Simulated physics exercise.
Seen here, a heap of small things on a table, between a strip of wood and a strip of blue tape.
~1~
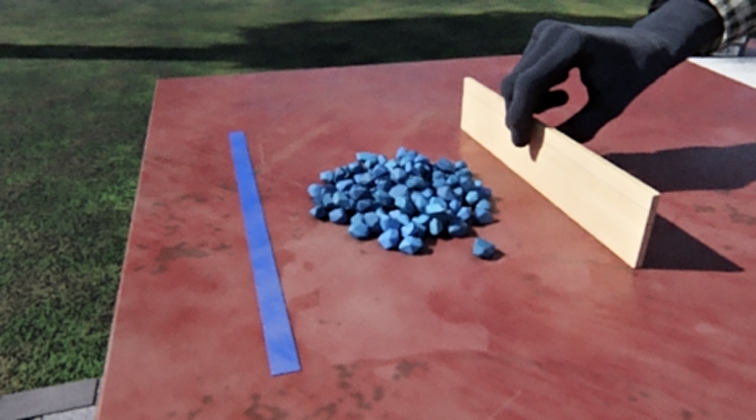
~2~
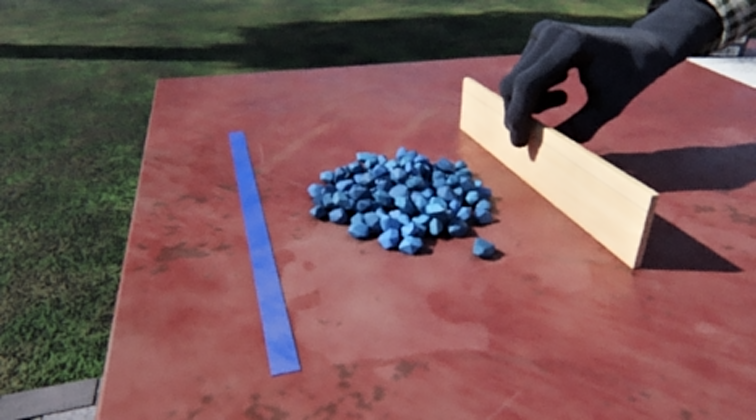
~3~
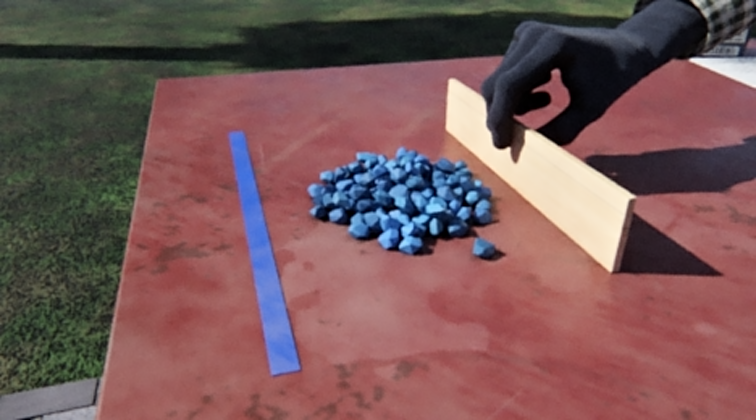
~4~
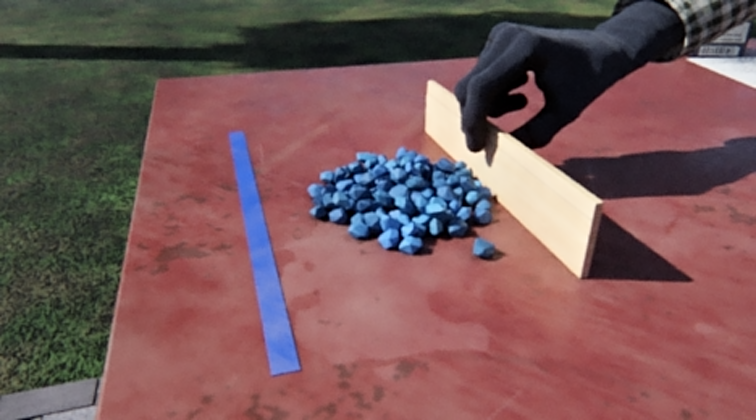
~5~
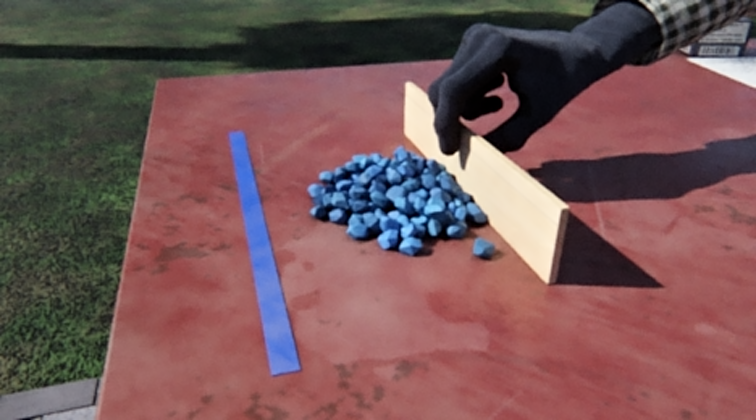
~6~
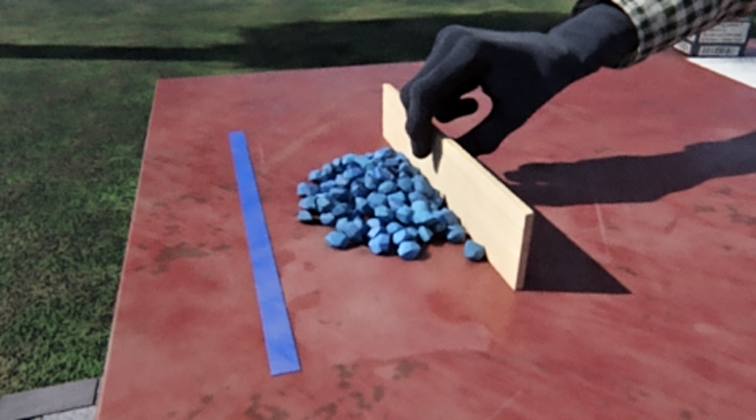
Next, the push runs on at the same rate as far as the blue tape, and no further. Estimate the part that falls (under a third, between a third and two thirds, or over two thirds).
The floor gets under a third.
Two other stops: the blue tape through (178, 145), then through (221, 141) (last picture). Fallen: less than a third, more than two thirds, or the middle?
In turn: Beyond two thirds; below one third.
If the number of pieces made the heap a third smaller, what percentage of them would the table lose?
Roughly 0 in a hundred.
Just after the last frame, strip of wood still moving, near (338, 142); heap all on the table, its front near (214, 223).
A moment on, strip of wood stopped at the blue tape; heap just a few over the edge.
Further on, strip of wood stopped at the blue tape; heap about a tenth over the edge.
When it is over, strip of wood stopped at the blue tape; heap about a tenth over the edge.
